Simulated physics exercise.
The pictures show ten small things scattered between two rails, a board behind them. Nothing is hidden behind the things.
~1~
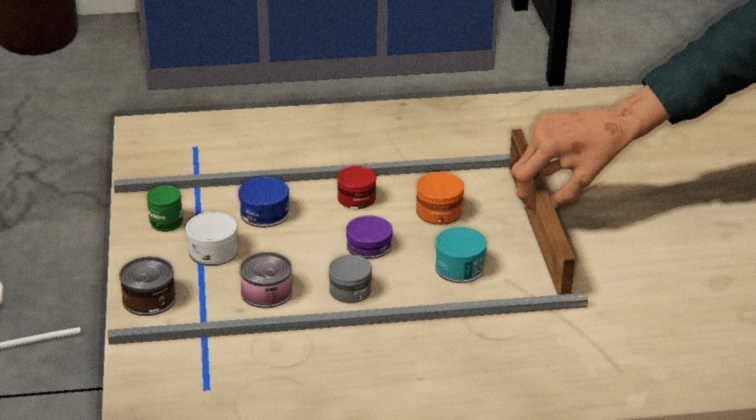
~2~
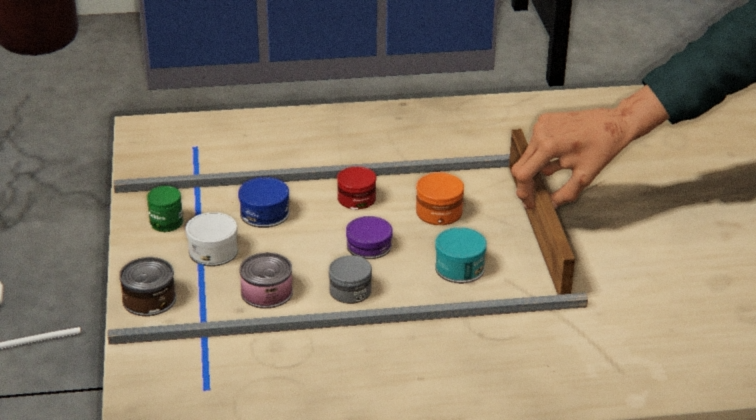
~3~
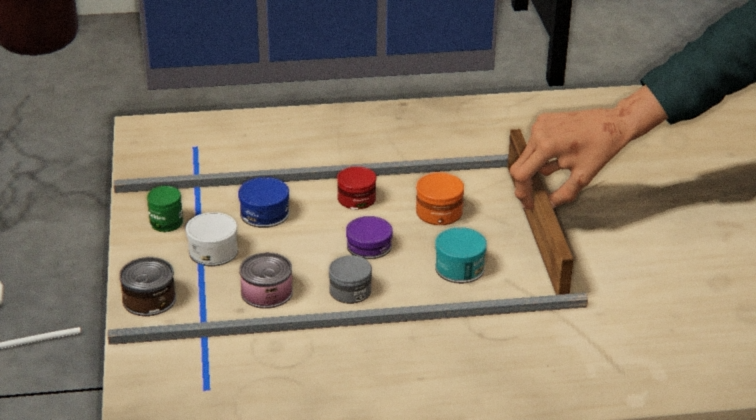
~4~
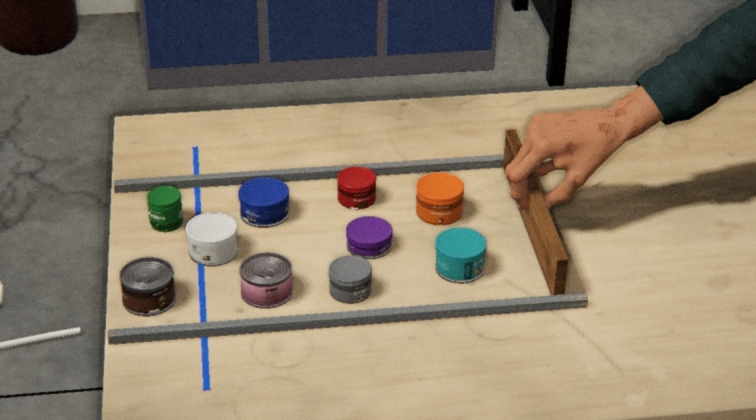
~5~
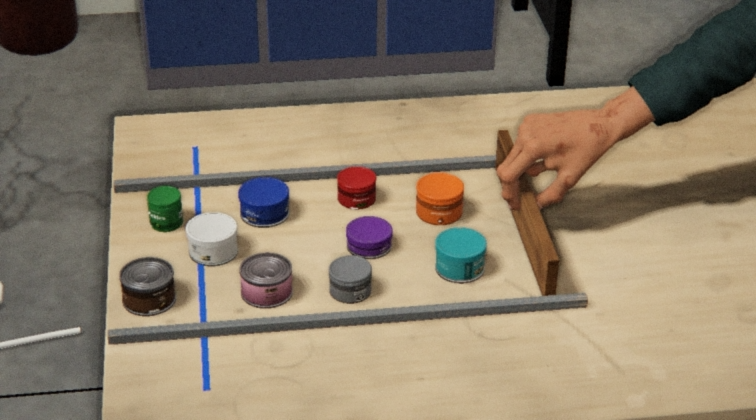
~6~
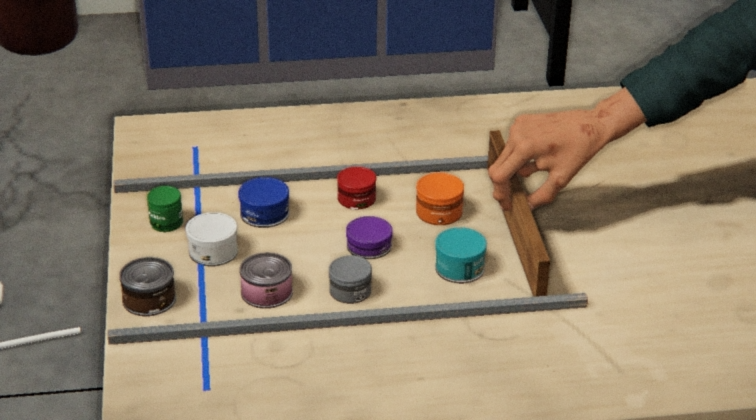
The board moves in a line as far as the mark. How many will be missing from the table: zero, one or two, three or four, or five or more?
In the end the number that fall off is one or two.
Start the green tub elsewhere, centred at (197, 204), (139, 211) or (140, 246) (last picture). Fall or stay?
Place by place, it drops off; tumbles off; is lost.
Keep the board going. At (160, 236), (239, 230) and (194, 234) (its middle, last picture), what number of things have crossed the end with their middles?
Place by place, 5, 0 and 2.
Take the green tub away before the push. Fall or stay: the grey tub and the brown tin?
The grey tub remains up; the brown tin is lost.
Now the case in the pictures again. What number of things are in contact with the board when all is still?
That makes 5.
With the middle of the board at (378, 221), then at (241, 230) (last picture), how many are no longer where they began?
First 5, then 10.
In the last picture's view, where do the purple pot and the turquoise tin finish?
The purple pot stops around (177, 251); the turquoise tin around (175, 276).
Early on, none off yet; brown tin at rest near (148, 287); green tub at rest near (165, 209); white pot at rest near (213, 239).
Finally, the number that fall off is one or two; lost, green tub and brown tin.
